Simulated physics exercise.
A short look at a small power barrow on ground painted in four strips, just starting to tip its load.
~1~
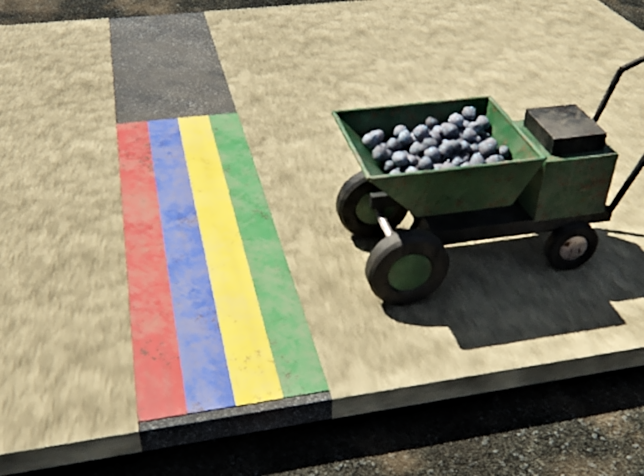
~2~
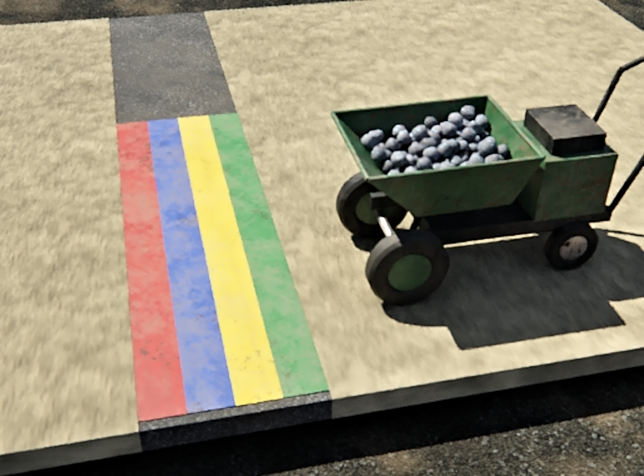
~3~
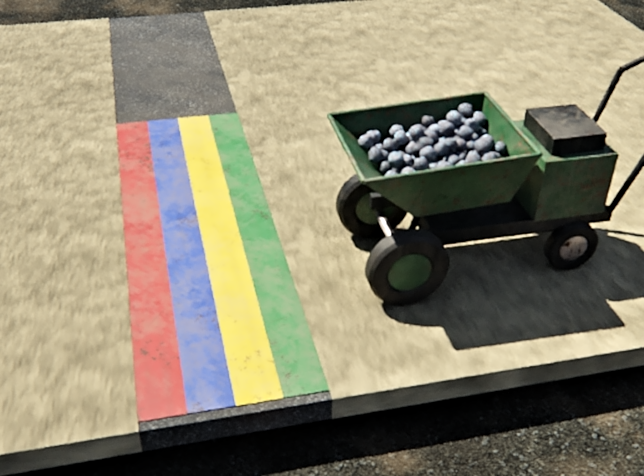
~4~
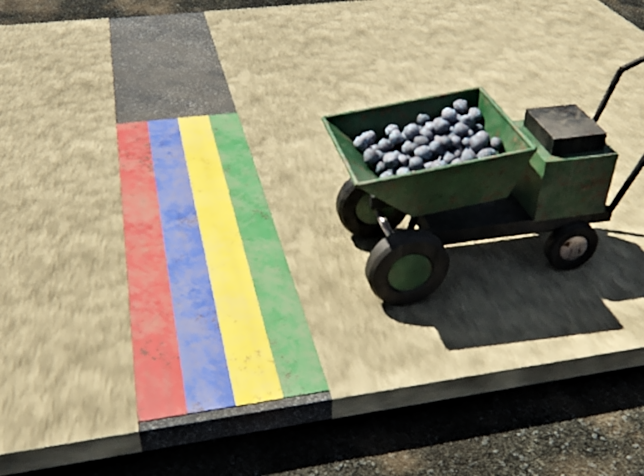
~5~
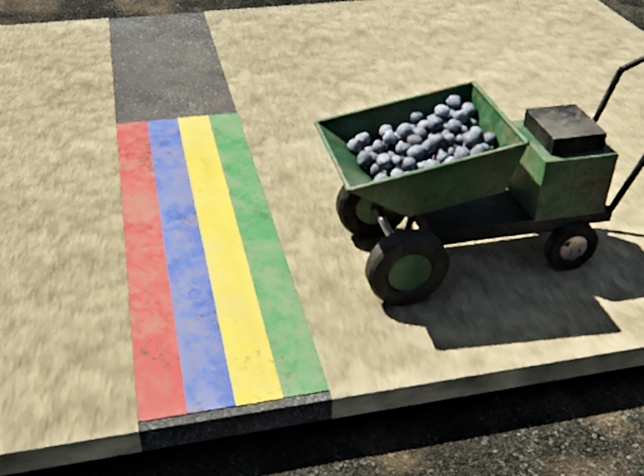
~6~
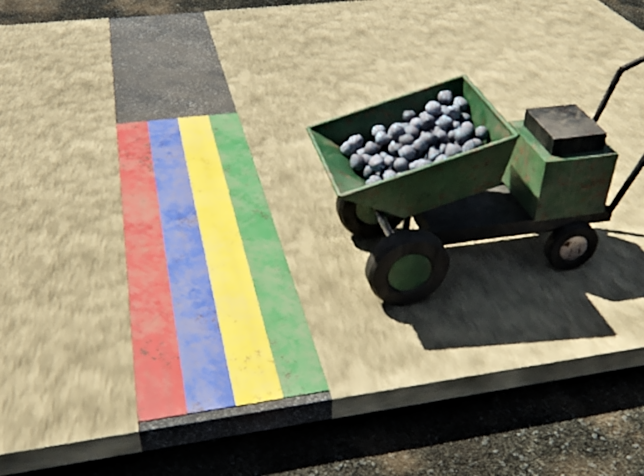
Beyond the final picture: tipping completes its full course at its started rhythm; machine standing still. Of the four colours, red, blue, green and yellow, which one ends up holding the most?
The yellow one holds the most.
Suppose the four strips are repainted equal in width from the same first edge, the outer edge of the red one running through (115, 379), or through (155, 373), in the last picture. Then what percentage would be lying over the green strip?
Shares in order: Close to 20 %; close to 10 %.
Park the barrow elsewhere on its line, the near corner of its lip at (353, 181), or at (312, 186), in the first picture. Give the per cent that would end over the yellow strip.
40 % and 10 %.
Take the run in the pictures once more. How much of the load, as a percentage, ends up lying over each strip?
The green strip gets close to 20, the yellow strip close to 35, the blue strip close to 20 and the red strip close to 10.
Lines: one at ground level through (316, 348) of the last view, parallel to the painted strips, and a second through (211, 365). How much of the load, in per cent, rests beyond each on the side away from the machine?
Around 100 per cent for the first, and 30 per cent for the second.
Shortly afterwards, skip tipped steeply; the whole lot in the skip.
Next, skip tipped right over; near two thirds in the skip; a little over the green strip; near a quarter over the yellow strip; only a few over the blue strip.
Some moments later, skip tipped right over; a little in the skip; a little over the green strip; near a third over the yellow strip; near a quarter over the blue strip; a little over the red strip; a little off the paint.
In the end, skip tipped right over; a little in the skip; near a quarter over the green strip; near a third over the yellow strip; near a quarter over the blue strip; a little over the red strip; a little off the paint.
